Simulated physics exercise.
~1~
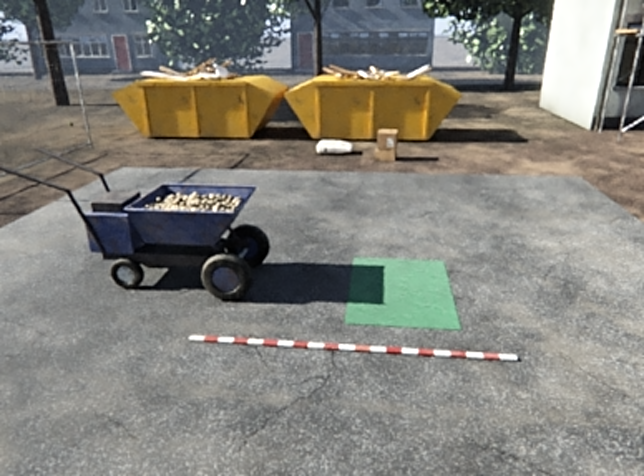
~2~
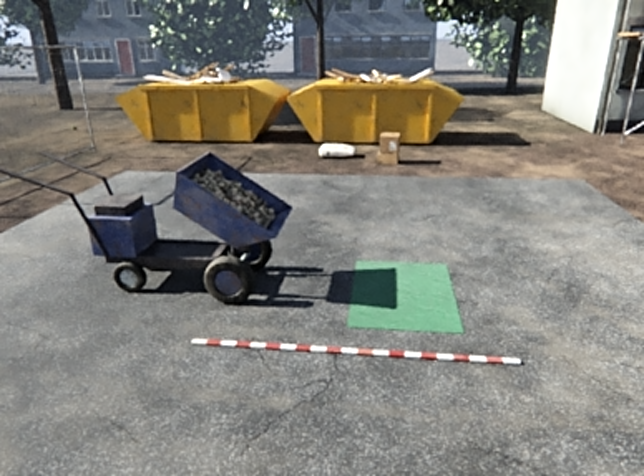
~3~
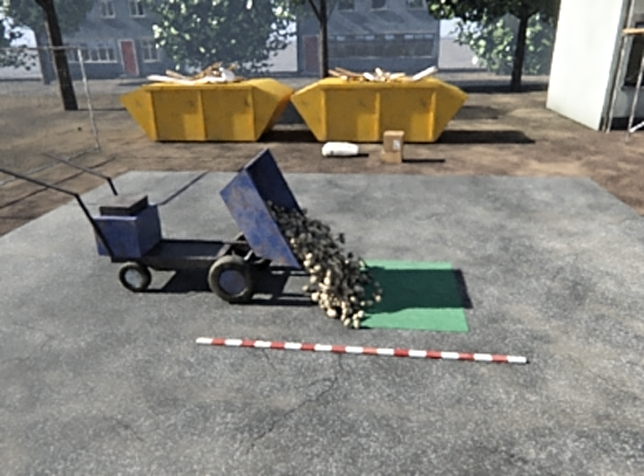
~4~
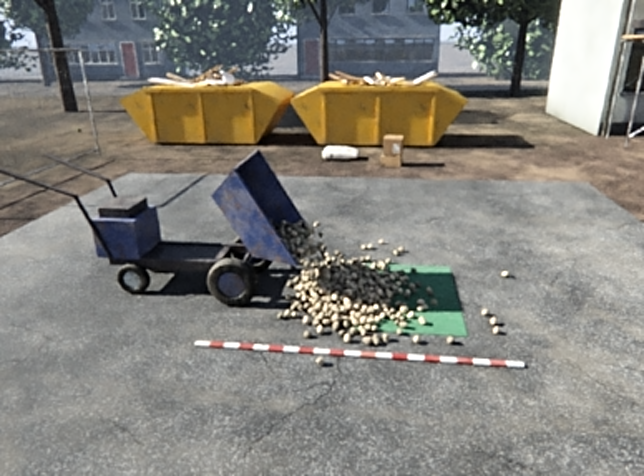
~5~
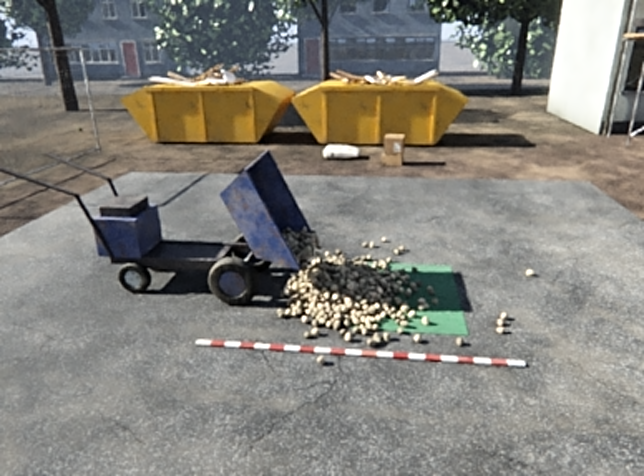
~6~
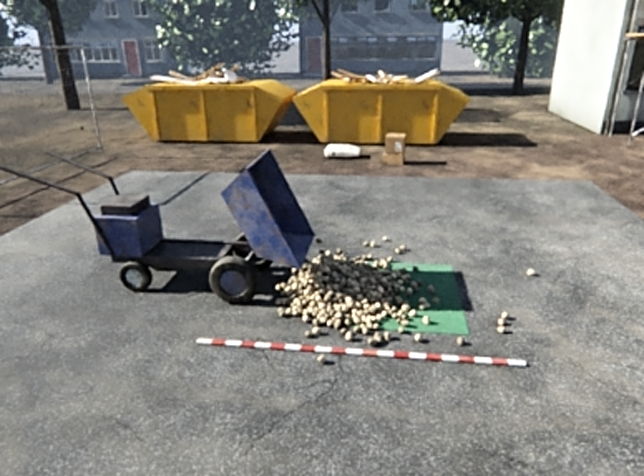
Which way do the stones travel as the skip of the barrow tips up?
They slide out of the skip and move to the right, spreading over the ground and partly onto the green sheet.
Blue motor barrow tipping its skip and spilling round stones rightwards, leaving it empty, most short of the green sheet, some on it.
